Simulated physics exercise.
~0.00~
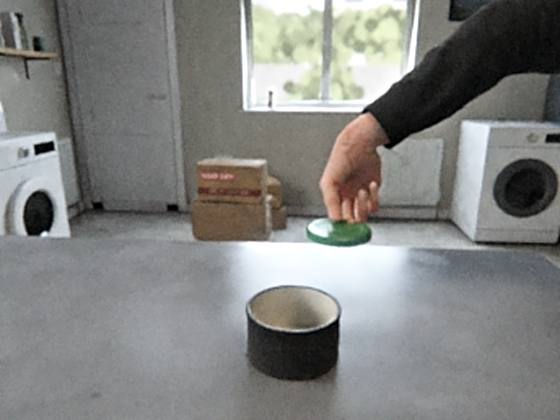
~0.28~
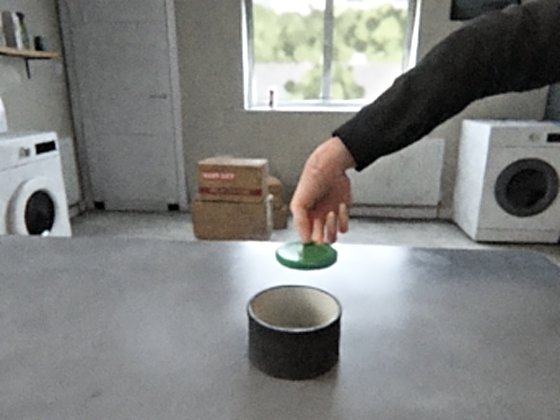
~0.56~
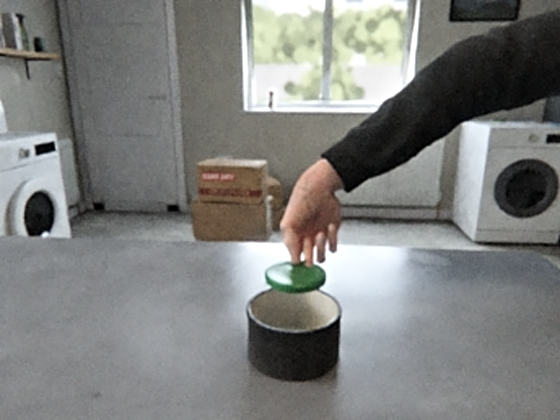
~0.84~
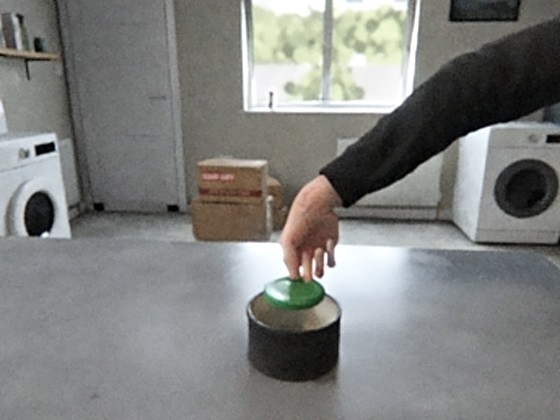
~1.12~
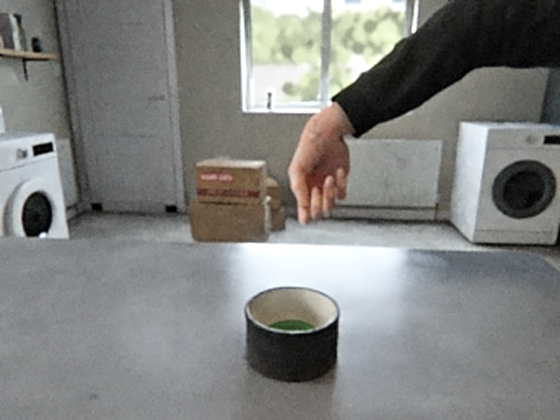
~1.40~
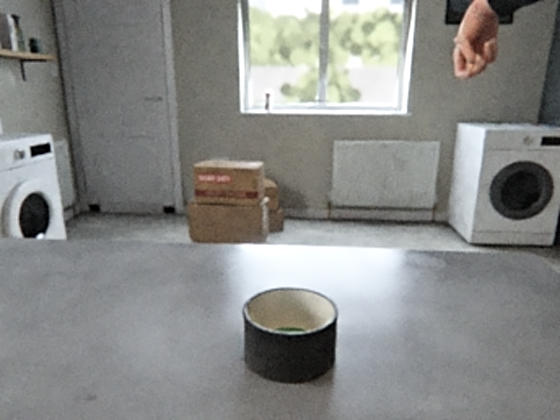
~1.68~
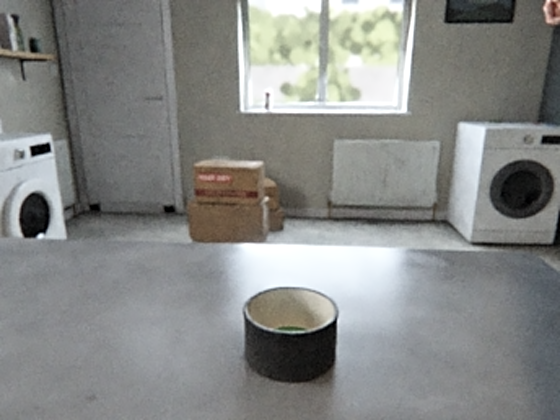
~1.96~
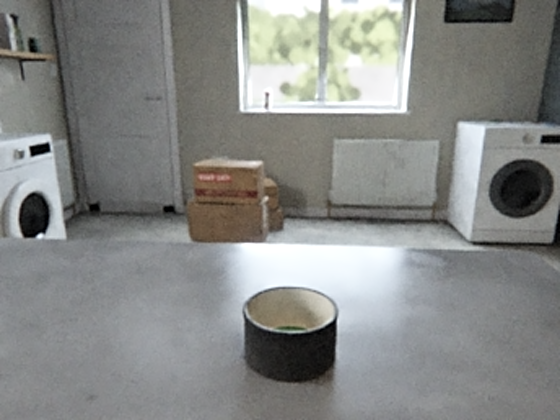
In a room with washing machines and stacked cardboard boxes, a hand brought a green lid left and down over an open dark container on a table, then let go and drew back, and the lid dropped past the rim and stayed inside.
